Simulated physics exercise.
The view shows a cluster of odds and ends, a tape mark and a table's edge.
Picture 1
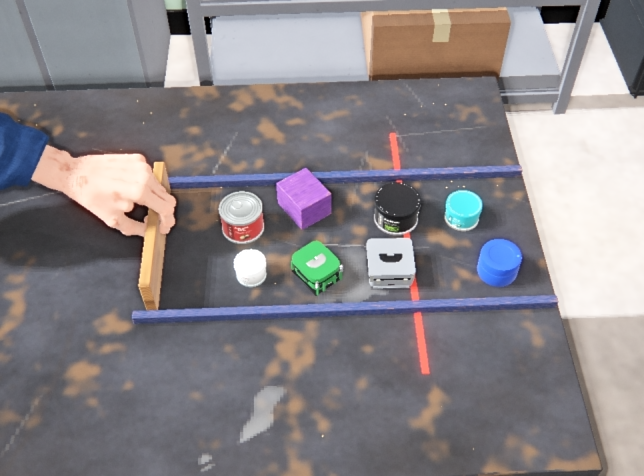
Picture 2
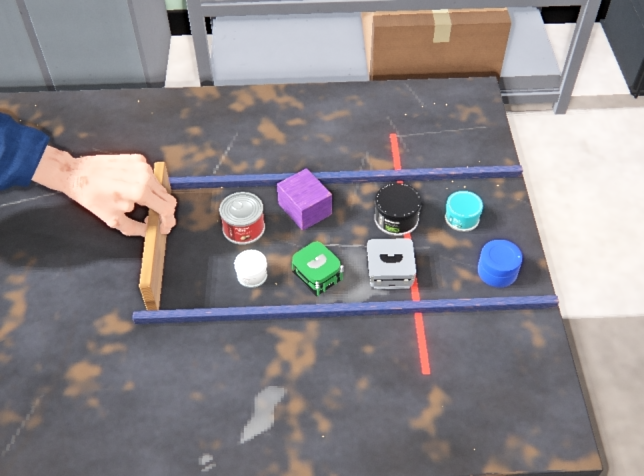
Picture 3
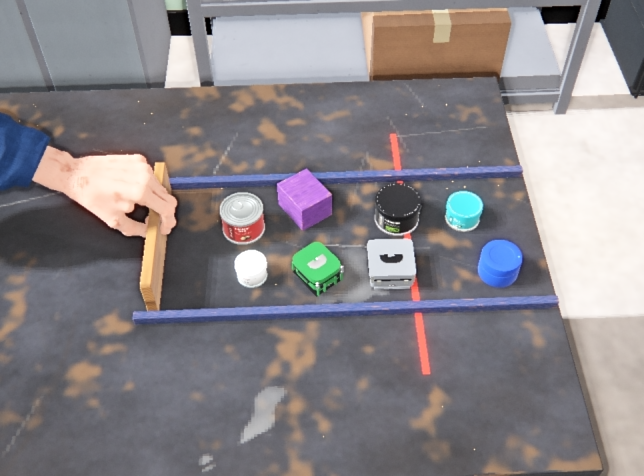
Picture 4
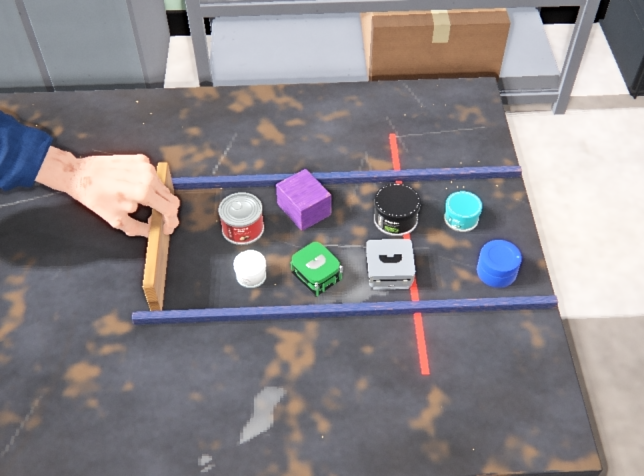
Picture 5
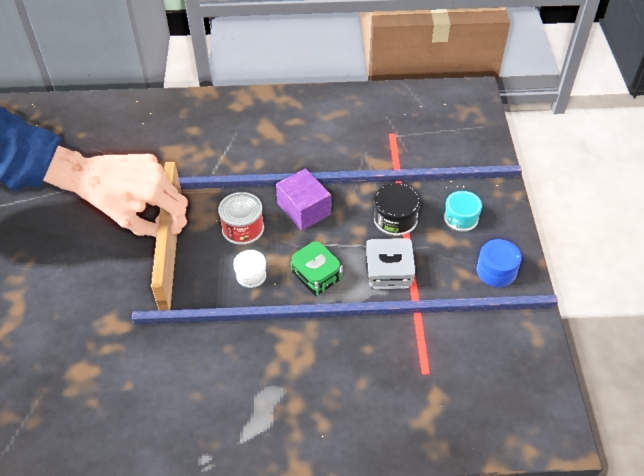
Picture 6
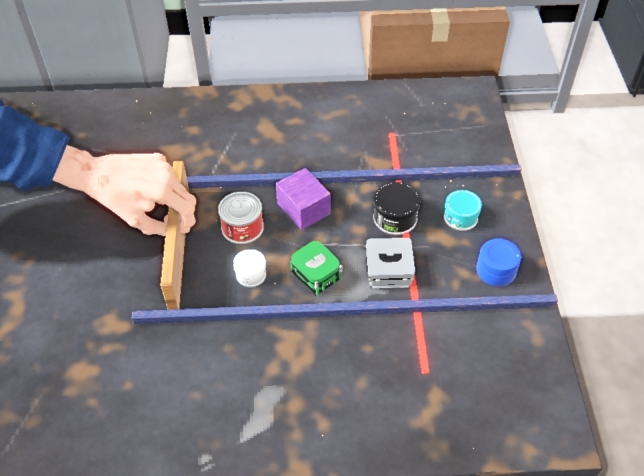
A hand held a wooden board upright between two blue rails, then slid it slightly to the right toward a cluster of tins, pots and small cases, which stayed still around a red tape line.
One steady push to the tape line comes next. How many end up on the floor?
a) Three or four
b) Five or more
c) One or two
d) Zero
Option d: Zero.
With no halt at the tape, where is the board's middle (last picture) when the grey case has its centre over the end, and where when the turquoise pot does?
The middle would be close to (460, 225) and then close to (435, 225).
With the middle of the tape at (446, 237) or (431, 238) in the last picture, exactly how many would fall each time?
The floor gets 2 the first time and 1 the second.
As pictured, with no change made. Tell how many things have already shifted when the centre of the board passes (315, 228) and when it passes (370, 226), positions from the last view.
Moved so far: 5, later 8.
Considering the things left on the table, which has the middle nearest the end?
It's the blue lid that ends nearest.
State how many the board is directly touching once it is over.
The count in contact is 3.
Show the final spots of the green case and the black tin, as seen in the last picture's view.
About (458, 258), and the other about (465, 208).
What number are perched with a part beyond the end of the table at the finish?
Count of overhanging things: 1.
Soon after, none off yet; blue lid at rest near (499, 262); turquoise pot at rest near (462, 210); black tin at rest near (396, 208).
Then, none off yet; blue lid at rest near (499, 262); turquoise pot moving near (467, 211); black tin moved about its own width near (428, 209).
At rest, the number that fall off is zero.
